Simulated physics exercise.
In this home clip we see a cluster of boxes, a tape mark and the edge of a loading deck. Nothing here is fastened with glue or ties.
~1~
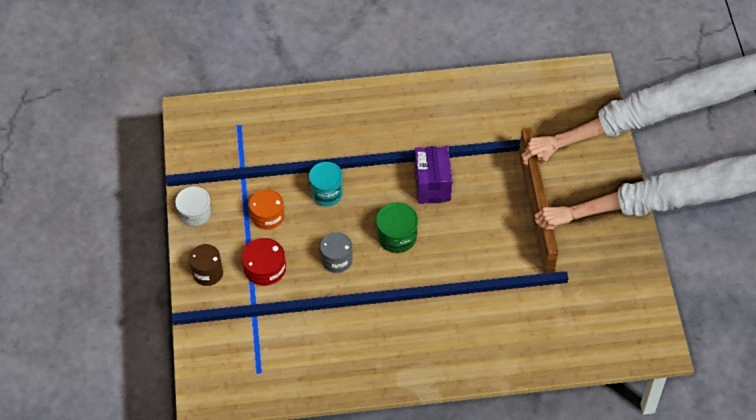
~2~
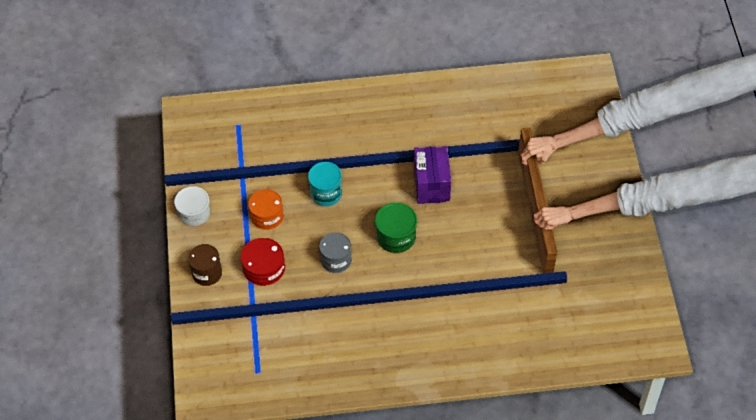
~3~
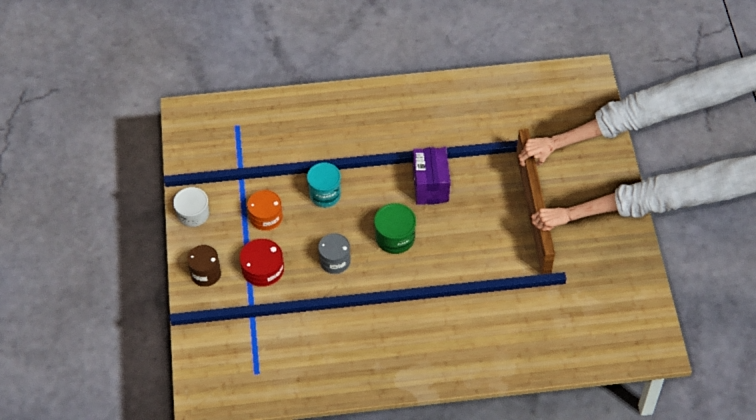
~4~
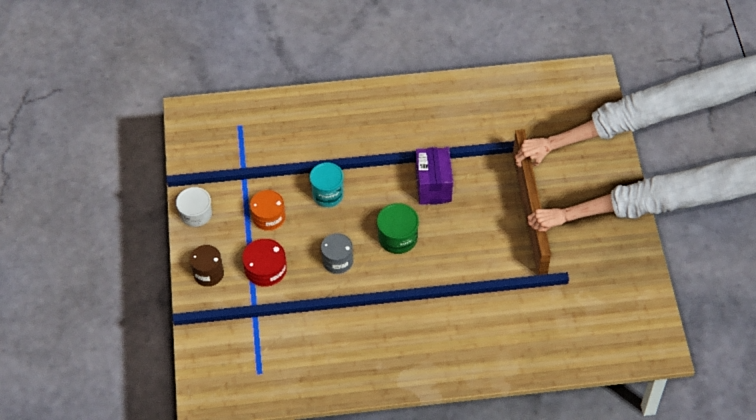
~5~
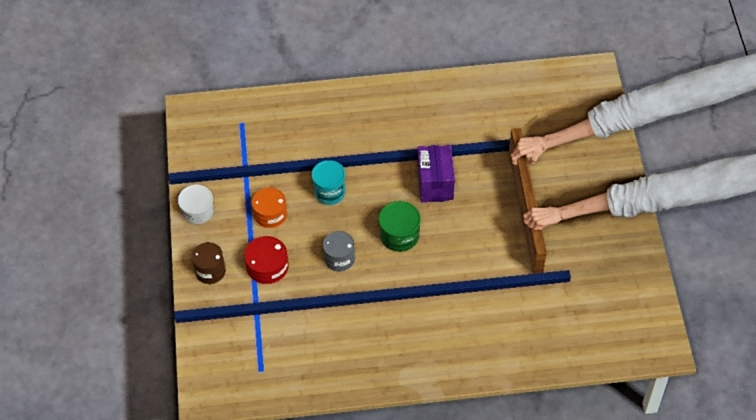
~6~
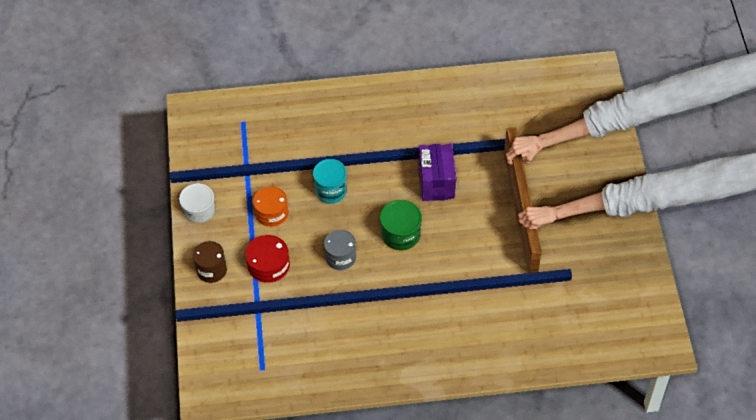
Two hands in pale sleeves grip a brown plank at the right of a wooden table, seen from high above on a grey, cracked floor. Between two dark blue rails sit a purple parcel, green, teal and grey containers, then orange and red ones by a blue tape line, with white and brown at the left. The hands slide the plank slightly left while the containers stay put and the view shifts faintly.
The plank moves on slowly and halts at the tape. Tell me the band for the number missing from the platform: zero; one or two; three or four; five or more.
The tally of those that come down is below three but not nil.
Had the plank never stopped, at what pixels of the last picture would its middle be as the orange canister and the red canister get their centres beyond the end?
I reckon its middle sits around (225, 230) and then around (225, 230).
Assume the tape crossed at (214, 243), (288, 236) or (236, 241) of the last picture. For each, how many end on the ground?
Those tries give 5, 0 and 2.
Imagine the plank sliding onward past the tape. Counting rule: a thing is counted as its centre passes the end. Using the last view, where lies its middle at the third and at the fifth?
Pixels in order: Roughly (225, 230), roughly (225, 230).
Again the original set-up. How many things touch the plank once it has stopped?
3 of them.
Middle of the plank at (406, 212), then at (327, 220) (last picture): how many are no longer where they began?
At that stage 2; at the next, 5.
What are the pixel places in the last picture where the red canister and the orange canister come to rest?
The first sits around (203, 274), while the other sits around (203, 226).
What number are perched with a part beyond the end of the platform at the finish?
I make it 0.
Early on, none off yet; white pail at rest near (198, 204); brown canister at rest near (210, 262); red canister at rest near (268, 259).
A while later, none off yet; white pail at rest near (198, 204); brown canister at rest near (210, 262); red canister travelled a little near (249, 265).
Finally, the number that fall off is one or two; lost, brown canister and white pail.
